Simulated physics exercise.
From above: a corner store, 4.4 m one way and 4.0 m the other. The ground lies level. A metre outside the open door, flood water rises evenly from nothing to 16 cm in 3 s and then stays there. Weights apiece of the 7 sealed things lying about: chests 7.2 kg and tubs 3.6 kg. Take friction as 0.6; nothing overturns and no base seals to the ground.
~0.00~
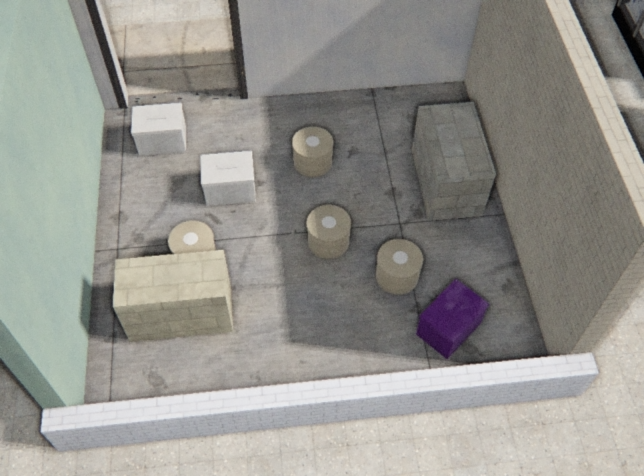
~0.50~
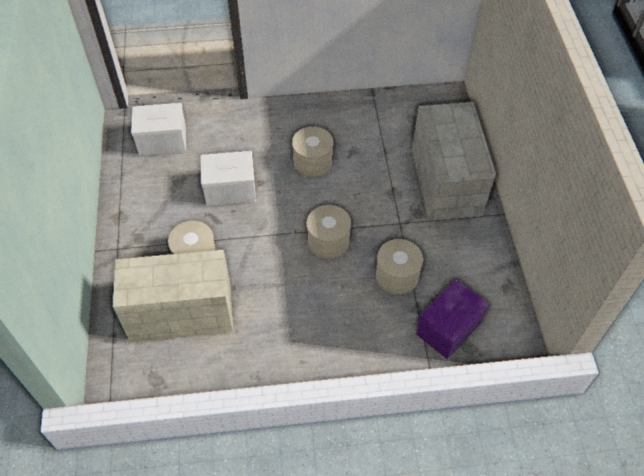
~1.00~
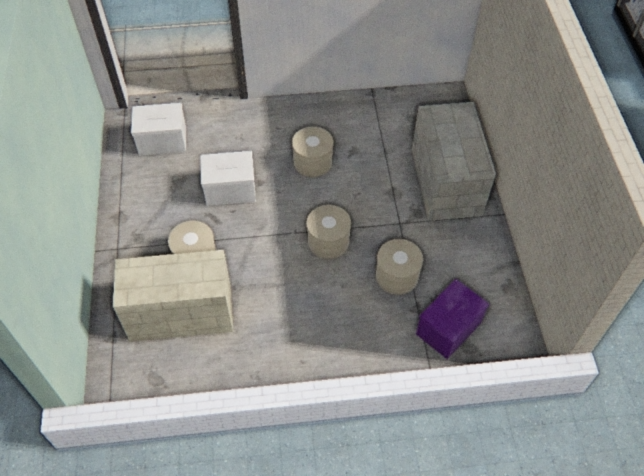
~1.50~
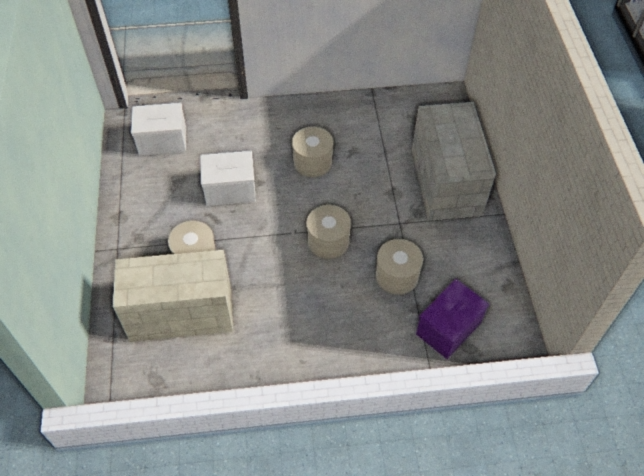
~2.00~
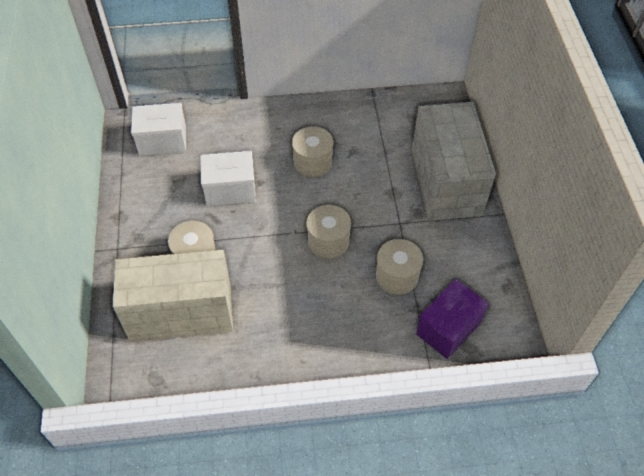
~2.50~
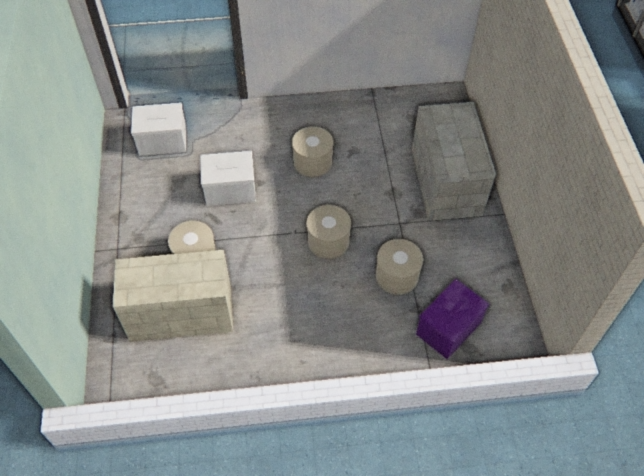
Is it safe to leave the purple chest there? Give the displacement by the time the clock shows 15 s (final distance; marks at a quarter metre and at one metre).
The purple chest moves a short way.
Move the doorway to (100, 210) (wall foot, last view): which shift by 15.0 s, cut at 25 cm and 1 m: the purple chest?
Then the purple chest ends far away.
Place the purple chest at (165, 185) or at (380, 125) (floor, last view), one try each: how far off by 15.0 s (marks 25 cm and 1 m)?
In turn: It travels far; it gets carried off.
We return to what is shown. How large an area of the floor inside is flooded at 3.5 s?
Some 2.5 m2.
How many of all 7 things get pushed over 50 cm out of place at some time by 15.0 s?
6 of them.
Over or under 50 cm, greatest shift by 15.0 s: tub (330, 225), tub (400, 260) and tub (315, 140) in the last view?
In turn: Past it, over, less.
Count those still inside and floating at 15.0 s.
At that moment 7.
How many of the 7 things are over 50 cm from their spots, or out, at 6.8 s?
I count 4.
After 3.5 s the purple chest is near (455, 309), 0.0 m from its start, aground; 0 afloat.
After 6.8 s the purple chest is near (455, 309), 0.0 m from its start, aground; 4 afloat.
After 11.0 s the purple chest is near (511, 297), 0.5 m from its start, afloat; 6 afloat.
After 15.0 s the purple chest is near (509, 311), 0.5 m from its start, afloat; 7 afloat.
